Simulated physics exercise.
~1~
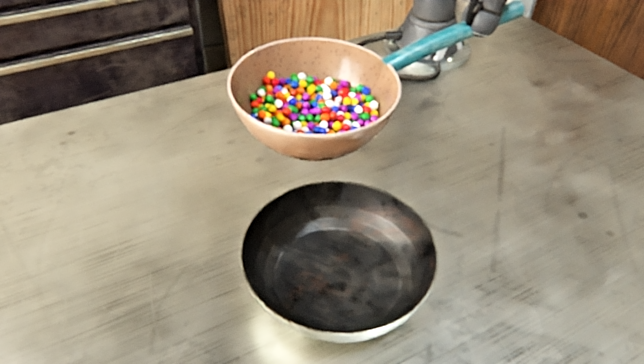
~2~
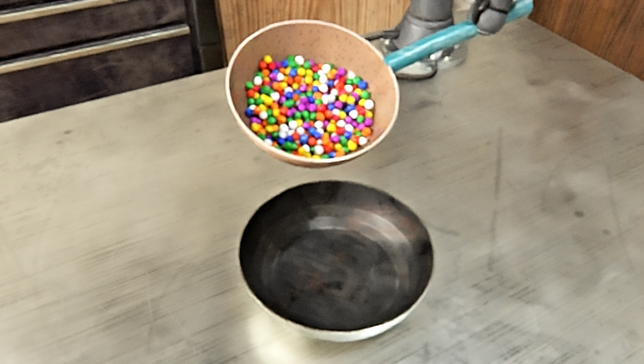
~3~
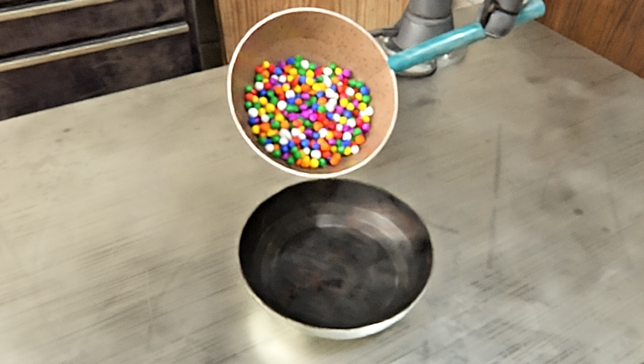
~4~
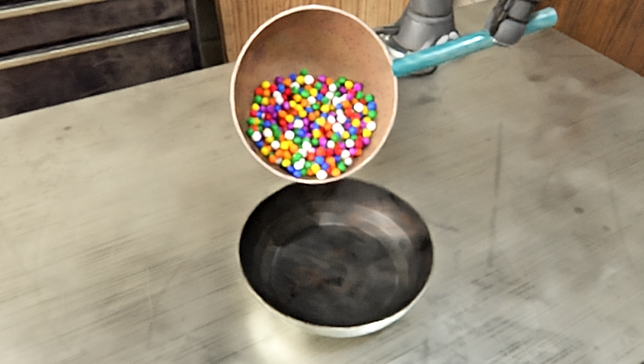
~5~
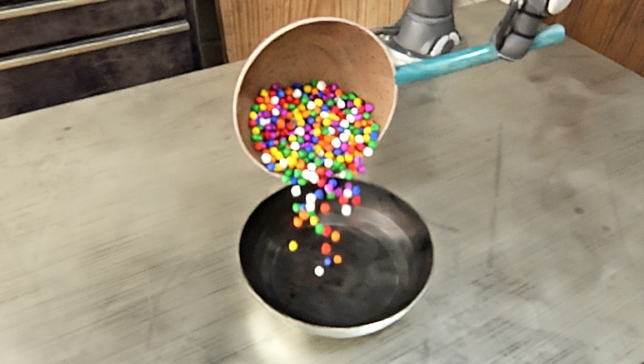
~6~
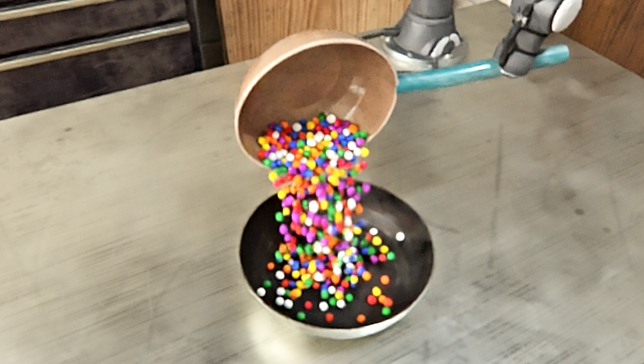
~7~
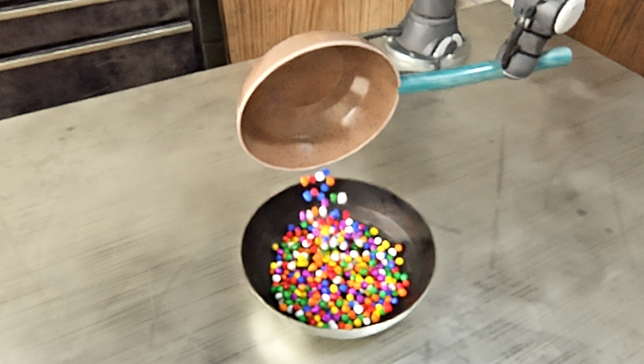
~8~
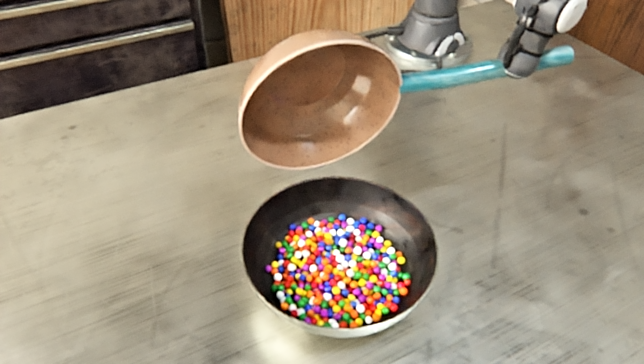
On a worn grey tabletop, seen from above at an angle with dark drawers and wood panelling behind, a dark round pan sits empty. Over it, a grey robotic arm at the upper right holds a pinkish-brown bowl-shaped ladle by its turquoise handle, with many multicoloured beads inside. The arm tips the ladle toward the viewer, and the beads slide down to its lower lip. A few spill over first, then a thick stream pours into the pan and spreads across the bottom. The last beads drop, leaving the tilted ladle empty above a colourful heap resting in the pan.
